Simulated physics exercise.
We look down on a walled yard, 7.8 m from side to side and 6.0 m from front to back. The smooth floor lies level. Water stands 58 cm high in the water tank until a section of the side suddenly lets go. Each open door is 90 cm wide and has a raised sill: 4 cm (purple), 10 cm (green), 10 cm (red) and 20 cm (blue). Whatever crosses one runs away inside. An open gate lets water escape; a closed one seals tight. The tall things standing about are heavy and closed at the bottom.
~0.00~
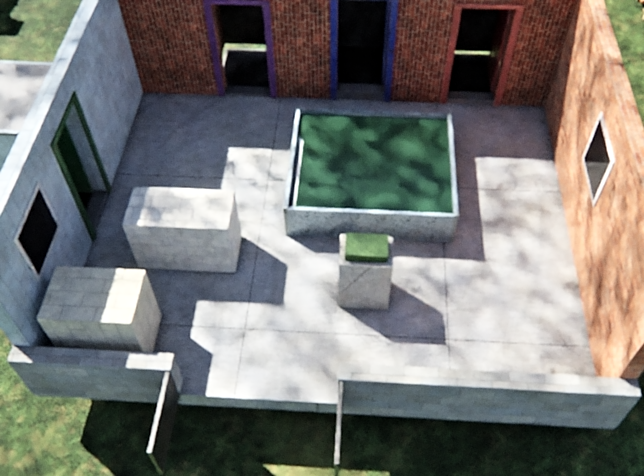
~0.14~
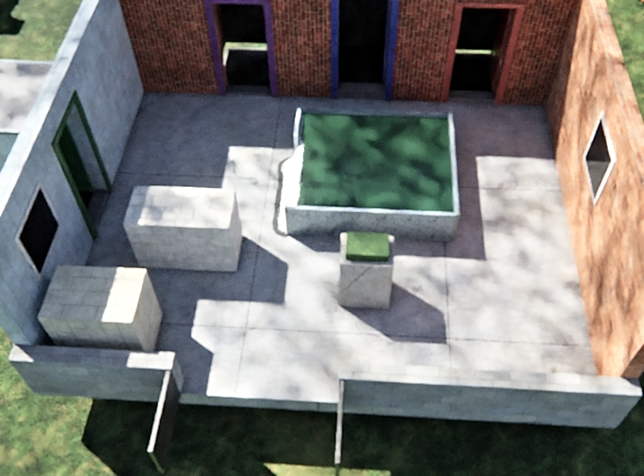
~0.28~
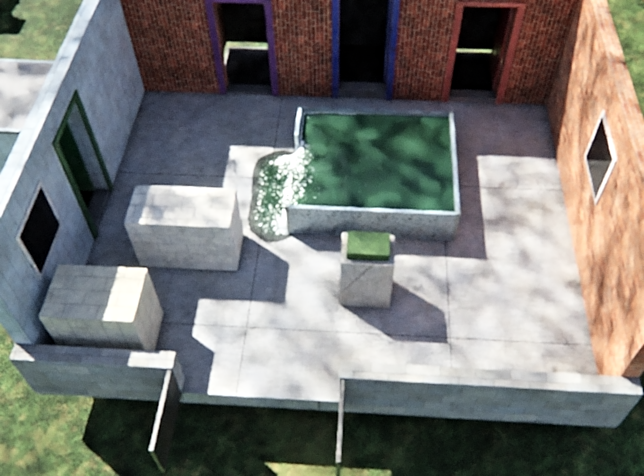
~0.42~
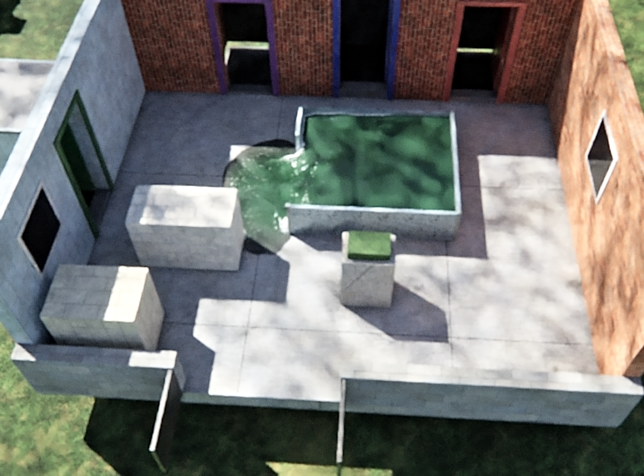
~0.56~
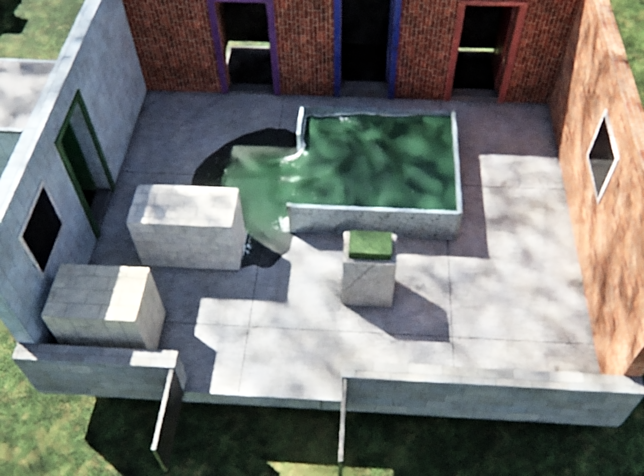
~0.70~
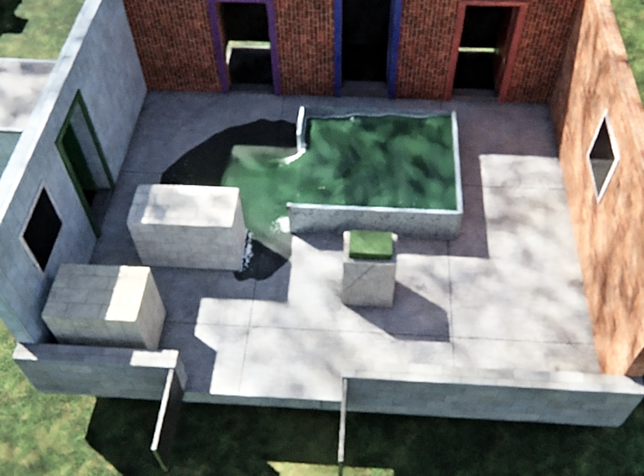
Green water pouring from the left side of a raised tank and spreading across the floor of a walled yard, around pale blocks.
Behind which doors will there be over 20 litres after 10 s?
Within that time: At the purple door it passes the limit; at the green door it passes the limit; at the red door it keeps below the limit; at the blue door it stays under the limit.
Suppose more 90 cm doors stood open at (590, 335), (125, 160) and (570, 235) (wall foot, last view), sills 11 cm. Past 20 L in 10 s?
In turn: Below, over, below.
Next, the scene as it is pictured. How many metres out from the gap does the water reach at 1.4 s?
Some 3.6 m out.
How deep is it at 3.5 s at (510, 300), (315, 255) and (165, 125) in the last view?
In that order: 0, 0 and 18 cm.
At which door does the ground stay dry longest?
The red one.
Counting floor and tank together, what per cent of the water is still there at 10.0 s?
Roughly 76 in a hundred.
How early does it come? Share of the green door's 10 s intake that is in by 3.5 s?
Some 70 per cent by then.
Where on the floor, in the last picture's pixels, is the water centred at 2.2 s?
At about (300, 184).
After 1.4 s water covers 25 % of the floor and is deepest (32 cm) near (290, 197); purple door not reached, green door 21 cm at the sill, 21 L in, red door not reached, blue door not reached.
After 2.2 s water covers 35 % of the floor and is deepest (38 cm) near (125, 190); purple door 2 cm at the sill, 0 L in, green door 31 cm at the sill, 162 L in, red door not reached, blue door not reached.
After 3.5 s water covers 40 % of the floor and is deepest (34 cm) near (147, 93); purple door 8 cm at the sill, 0 L in, green door 28 cm at the sill, 372 L in, red door not reached, blue door not reached.
After 6.0 s water covers 65 % of the floor and is deepest (20 cm) near (120, 175); purple door 8 cm at the sill, 24 L in, green door 18 cm at the sill, 499 L in, red door 6 cm at the sill, 0 L in, blue door 4 cm at the sill, 0 L in.
After 10.0 s water covers 90 % of the floor and is deepest (12 cm) near (55, 368); purple door 6 cm at the sill, 49 L in, green door 10 cm at the sill, 549 L in, red door 5 cm at the sill, 0 L in, blue door 5 cm at the sill, 0 L in.
